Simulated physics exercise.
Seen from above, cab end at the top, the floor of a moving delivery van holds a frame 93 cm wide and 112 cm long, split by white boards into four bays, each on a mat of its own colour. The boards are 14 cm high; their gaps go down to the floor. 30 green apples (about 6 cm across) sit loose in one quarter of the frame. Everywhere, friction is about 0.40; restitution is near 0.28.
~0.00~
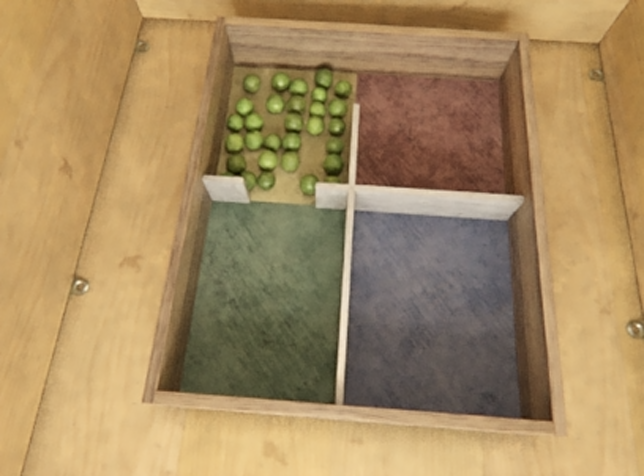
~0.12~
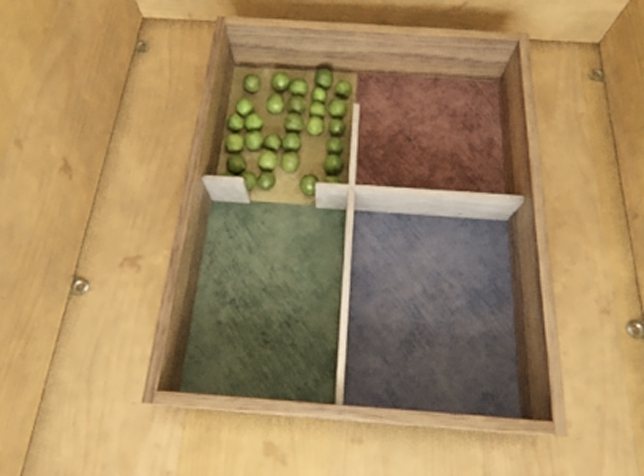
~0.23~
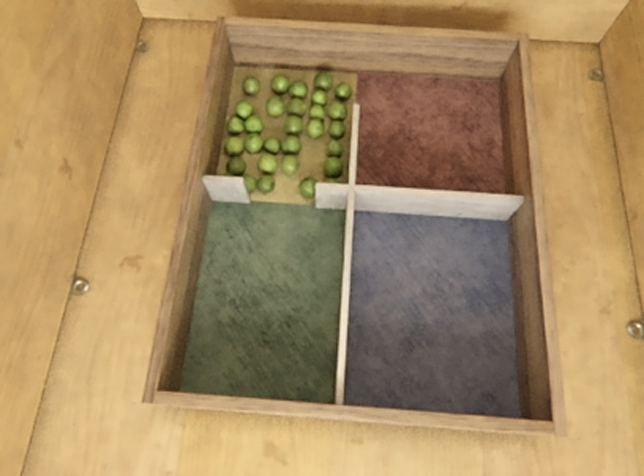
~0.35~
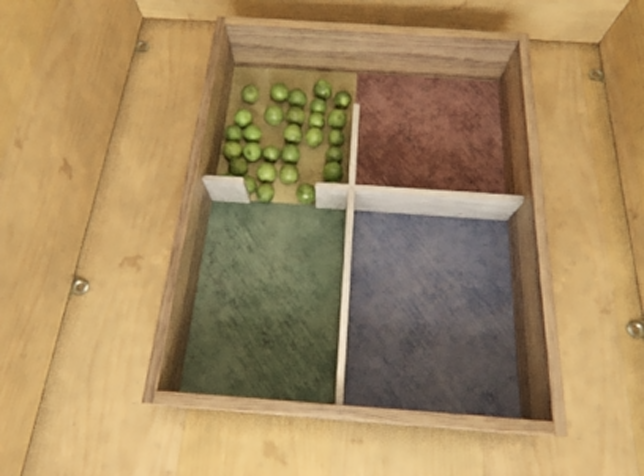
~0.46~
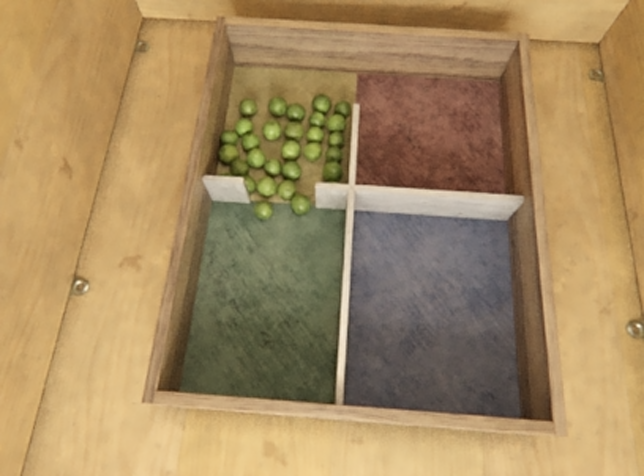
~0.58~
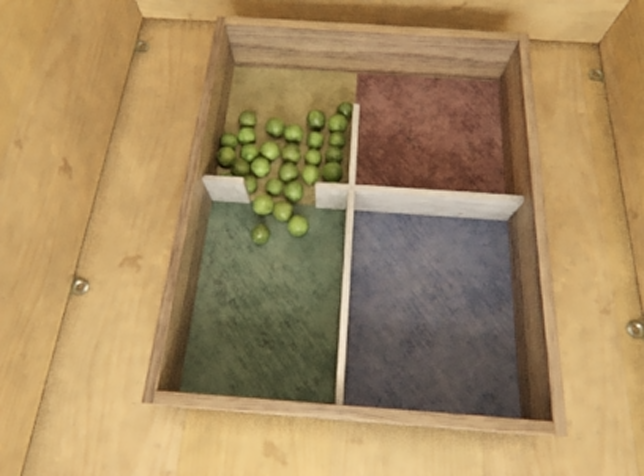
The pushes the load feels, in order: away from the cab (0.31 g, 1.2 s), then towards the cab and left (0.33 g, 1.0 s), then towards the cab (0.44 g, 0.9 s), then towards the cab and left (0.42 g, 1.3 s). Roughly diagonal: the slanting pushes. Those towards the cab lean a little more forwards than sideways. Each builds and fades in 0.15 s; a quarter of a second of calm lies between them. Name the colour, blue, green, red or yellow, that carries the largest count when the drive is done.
Yellow.
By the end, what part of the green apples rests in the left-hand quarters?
Roughly 100 per cent.
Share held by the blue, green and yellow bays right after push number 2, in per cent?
Reading then: Blue 0 %, green 40 %, yellow 60 %.
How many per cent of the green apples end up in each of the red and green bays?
The red bay gets about 0 per cent and the green bay about 30 per cent.
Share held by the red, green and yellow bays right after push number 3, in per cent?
Shares in percent - red: 0, green: 30, yellow: 60.
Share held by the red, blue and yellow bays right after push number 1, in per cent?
Red 0 %, blue 0 %, yellow 50 %.
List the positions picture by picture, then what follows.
The first picture shows middle of the blue mat (430, 308); middle of the green mat (268, 296); middle of the red mat (429, 140); middle of the yellow mat (288, 131); 30 in the yellow bay; the apple farthest behind, in the direction of the first push, is at (324, 79).
In the second picture, 30 in the yellow bay; the apple farthest behind, in the direction of the first push, is at (324, 79).
In the third picture, 30 in the yellow bay; the apple farthest behind, in the direction of the first push, is at (323, 82).
In the fourth picture, 30 in the yellow bay; the apple farthest behind, in the direction of the first push, is at (323, 90).
In the fifth picture, 2 in the green bay and 28 in the yellow bay; the apple farthest behind, in the direction of the first push, is at (321, 104).
In the sixth picture, 4 in the green bay and 26 in the yellow bay; the apple farthest behind, in the direction of the first push, is at (346, 110).
After push 1 (1.44 s), 1 in the red bay, 15 in the green bay and 14 in the yellow bay.
After push 2 (2.69 s), 11 in the green bay and 19 in the yellow bay.
After push 3 (3.84 s), 1 in the red bay, 10 in the green bay and 19 in the yellow bay.
After push 4 (5.39 s), 1 in the red bay, 10 in the green bay and 19 in the yellow bay.
When it is over (at 5.68 s), 1 in the red bay, 10 in the green bay and 19 in the yellow bay.
